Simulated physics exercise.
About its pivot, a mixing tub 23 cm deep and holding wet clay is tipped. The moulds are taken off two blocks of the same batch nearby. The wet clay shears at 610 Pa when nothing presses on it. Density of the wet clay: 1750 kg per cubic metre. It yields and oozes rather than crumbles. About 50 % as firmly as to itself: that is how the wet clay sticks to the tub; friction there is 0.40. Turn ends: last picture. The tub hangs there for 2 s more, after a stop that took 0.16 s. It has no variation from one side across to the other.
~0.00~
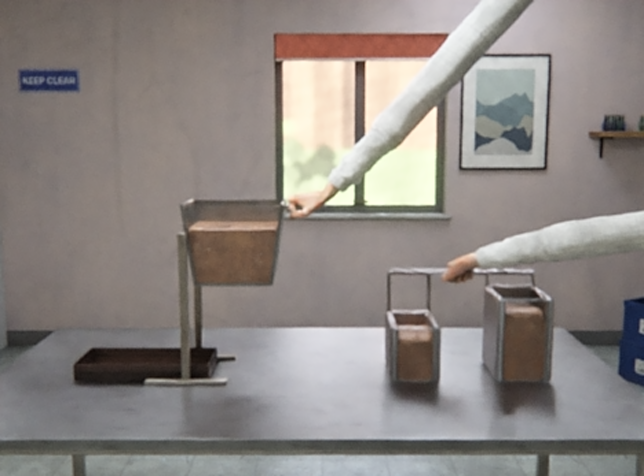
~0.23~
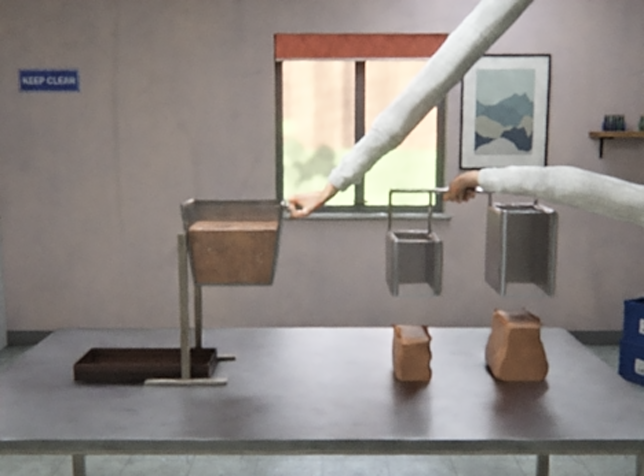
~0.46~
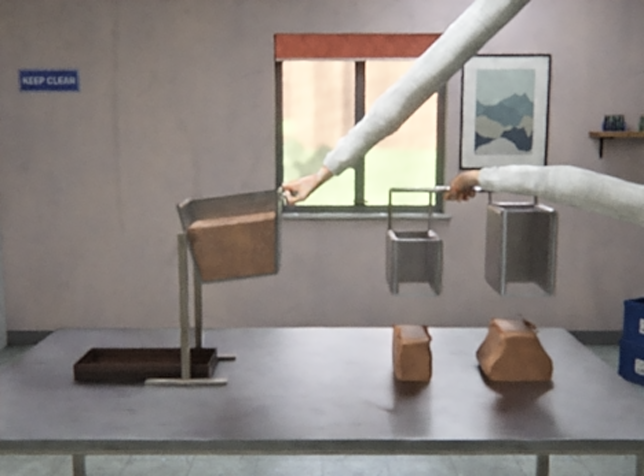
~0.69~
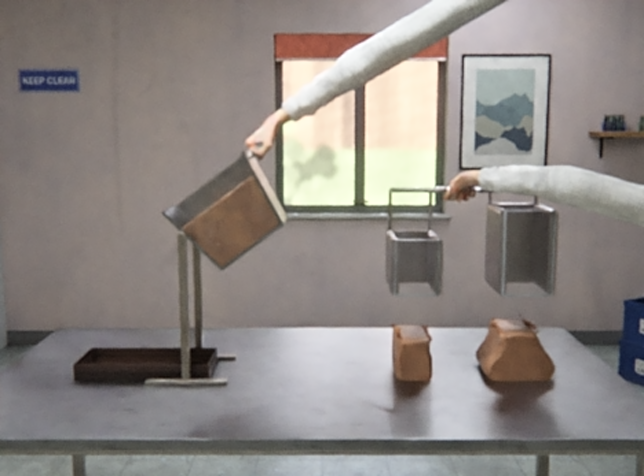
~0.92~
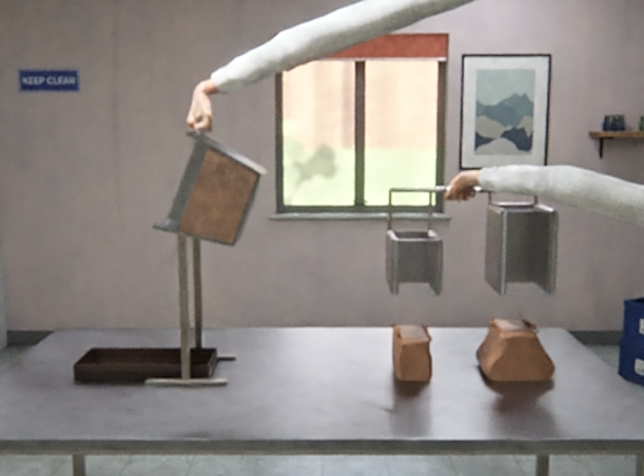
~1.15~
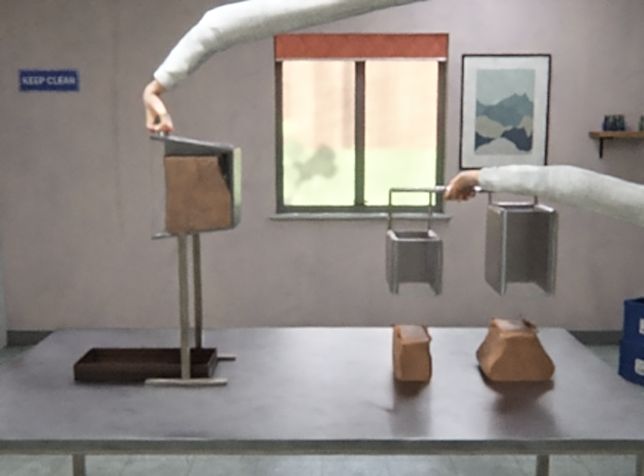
A hand swung a tub of brown clay up and over to the left until it stood on its side, after another hand had lifted two metal moulds off clay blocks, the right one slumping lower.
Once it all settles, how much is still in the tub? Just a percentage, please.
I would say about 49 percent.
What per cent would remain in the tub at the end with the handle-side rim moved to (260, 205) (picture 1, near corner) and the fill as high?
Then near 70 % stays in the tub.
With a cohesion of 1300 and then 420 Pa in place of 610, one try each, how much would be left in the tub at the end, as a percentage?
It'd be some 100 percent the first time and some 45 percent the second.
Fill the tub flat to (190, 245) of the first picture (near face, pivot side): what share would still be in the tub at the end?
It would come to roughly 60 percent.
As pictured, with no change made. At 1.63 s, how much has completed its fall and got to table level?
I reckon around 8 % of it.
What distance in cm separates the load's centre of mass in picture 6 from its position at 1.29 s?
The change is near 5 cm.
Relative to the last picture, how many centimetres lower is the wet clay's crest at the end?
Roughly 10 cm.
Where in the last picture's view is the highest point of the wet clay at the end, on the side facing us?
On the near face, the top ends up close to (205, 192).
By 1.29 s, the tub is at 89 degrees and holds 92 %.
By 1.46 s, the tub is at 89 degrees and holds 63 %.
By 1.63 s, the tub is at 89 degrees and holds 51 %.
By 1.80 s, the tub is at 89 degrees and holds 49 %.
By 3.15 s, at the end, the tub is at 89 degrees and holds 49 %.
